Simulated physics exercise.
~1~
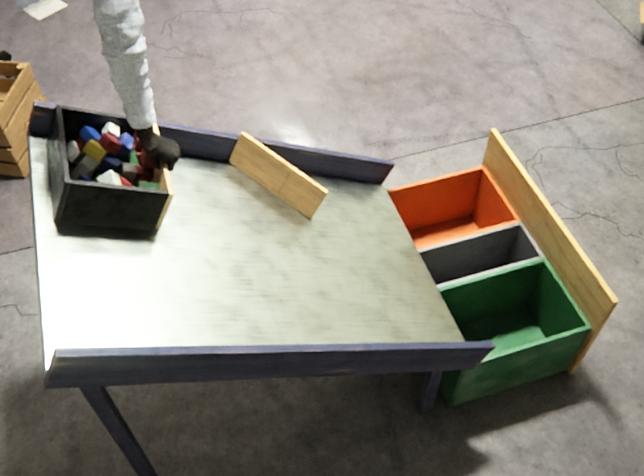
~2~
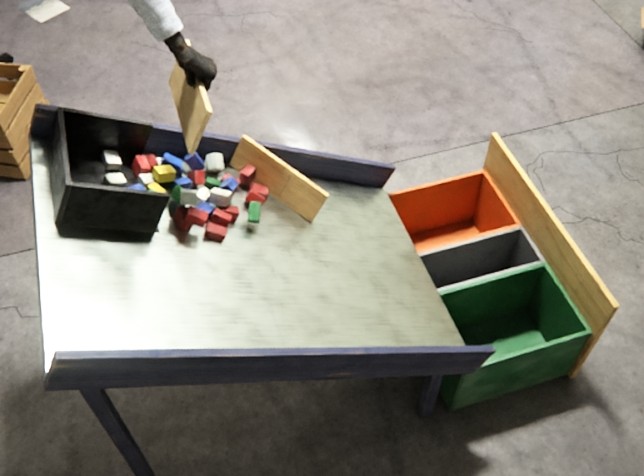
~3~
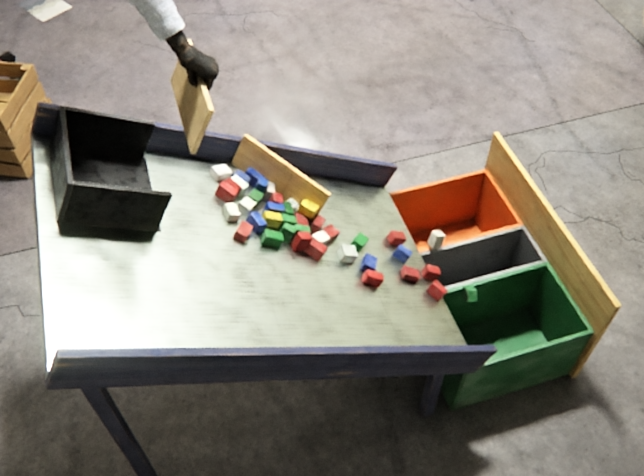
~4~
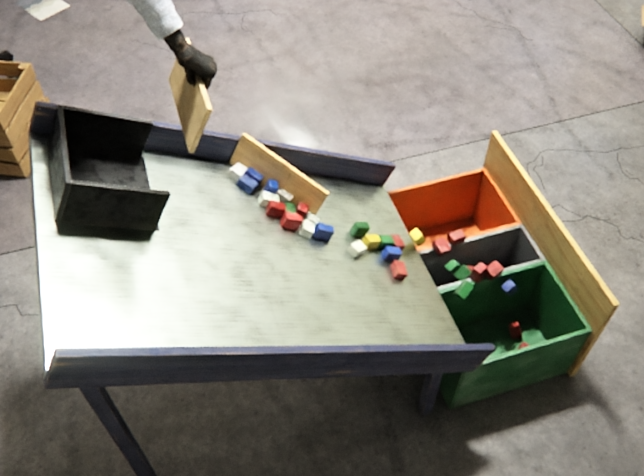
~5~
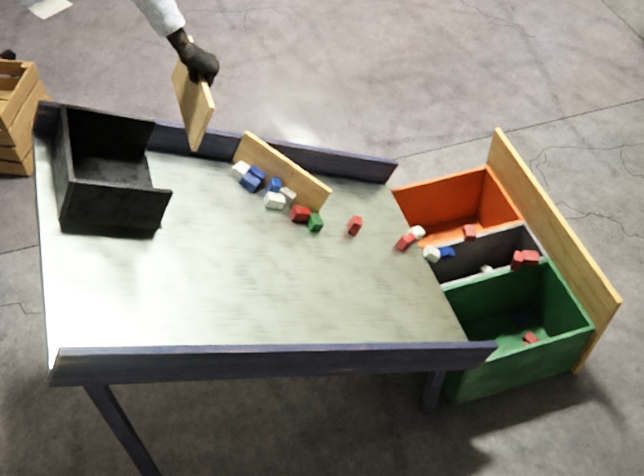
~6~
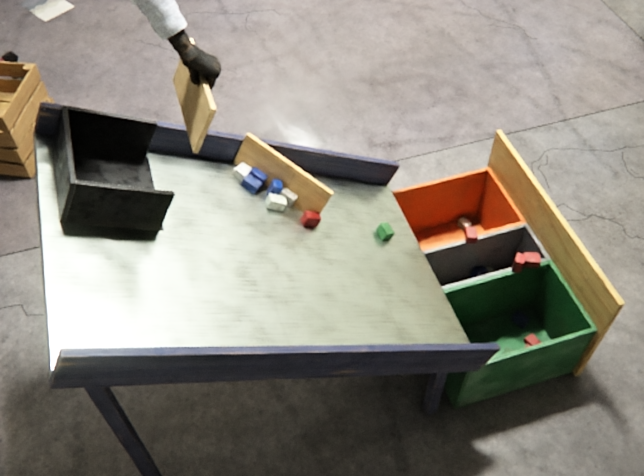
In this clip, a gloved hand lifts a wooden gate from a black pen, and colourful toy bricks spill down a sloping table past an angled board, many dropping into the orange, grey and green bins while a few stay resting against the board.
